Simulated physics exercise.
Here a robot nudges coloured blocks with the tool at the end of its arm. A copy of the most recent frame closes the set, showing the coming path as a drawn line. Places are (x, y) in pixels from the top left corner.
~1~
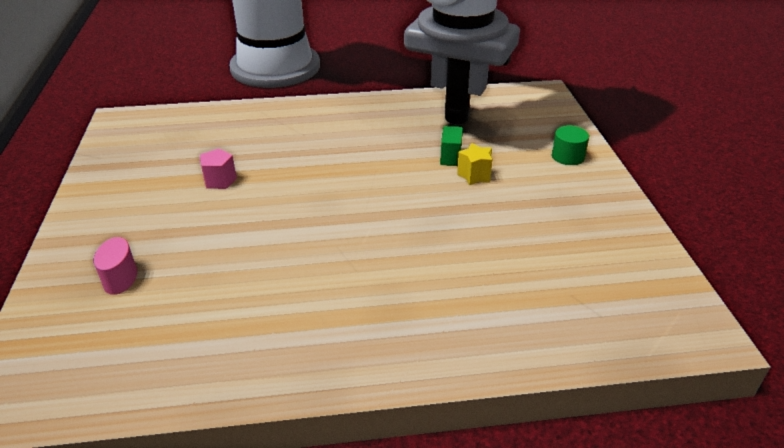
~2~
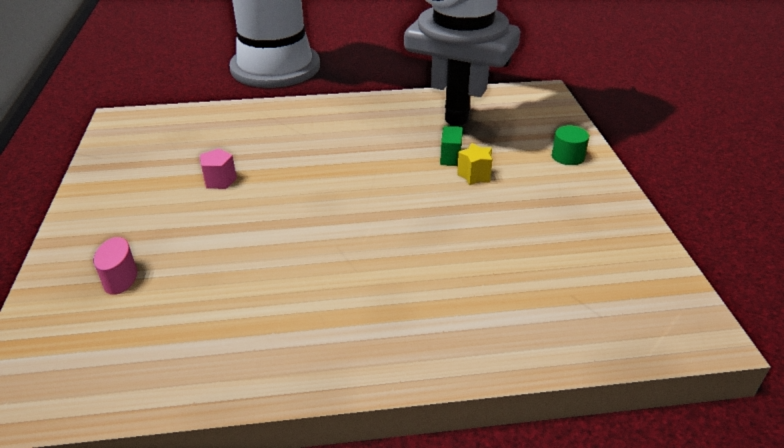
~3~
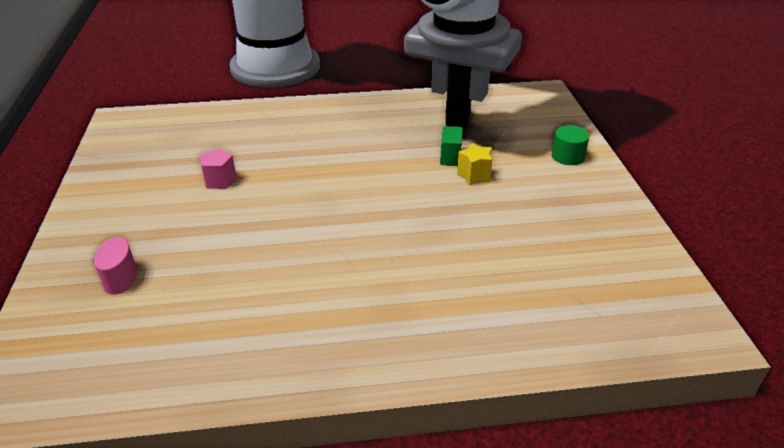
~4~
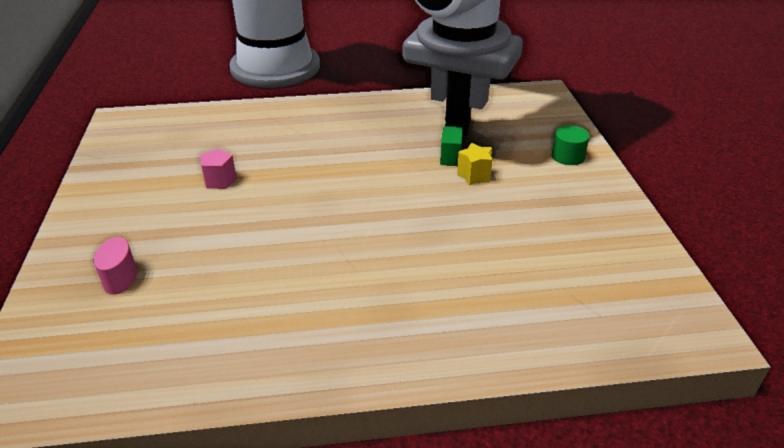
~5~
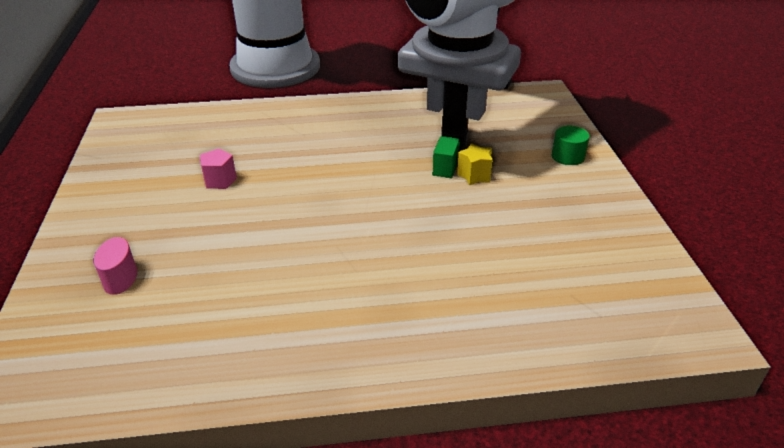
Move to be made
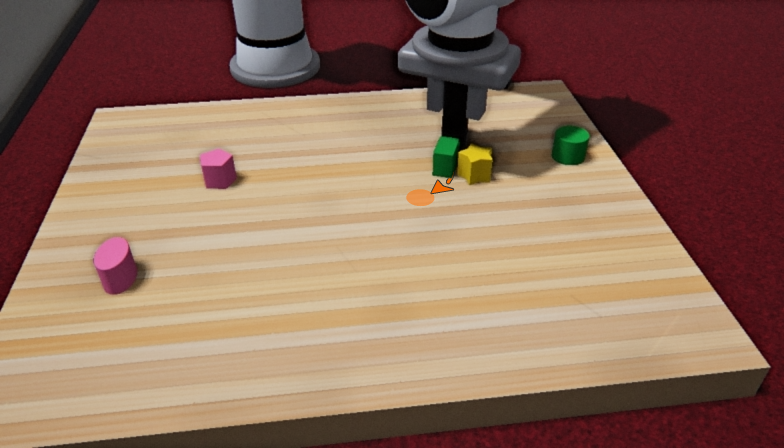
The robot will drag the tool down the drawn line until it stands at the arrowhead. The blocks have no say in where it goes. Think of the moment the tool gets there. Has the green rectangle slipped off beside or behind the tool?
Answer: No.
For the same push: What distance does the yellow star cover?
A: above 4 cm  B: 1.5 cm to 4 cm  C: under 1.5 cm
The correct letter is C.
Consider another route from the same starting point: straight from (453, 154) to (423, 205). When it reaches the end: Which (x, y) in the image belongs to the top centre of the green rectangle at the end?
It is going to be at (412, 198).
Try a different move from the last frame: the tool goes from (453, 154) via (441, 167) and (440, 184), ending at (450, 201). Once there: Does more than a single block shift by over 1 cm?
No
Drawn move, from (453, 154) over (453, 170) and (444, 186) to (420, 198).
On the path given first. One third of the way, tool (453, 160); green rectangle (439, 161), turned 25° clockwise.
Two thirds of the way, tool (444, 176); green rectangle (427, 177), turned 30° clockwise; yellow star (480, 156), turned 35° anticlockwise.
At the end, tool (421, 187); green rectangle (409, 191); yellow star (480, 156), turned 35° anticlockwise.
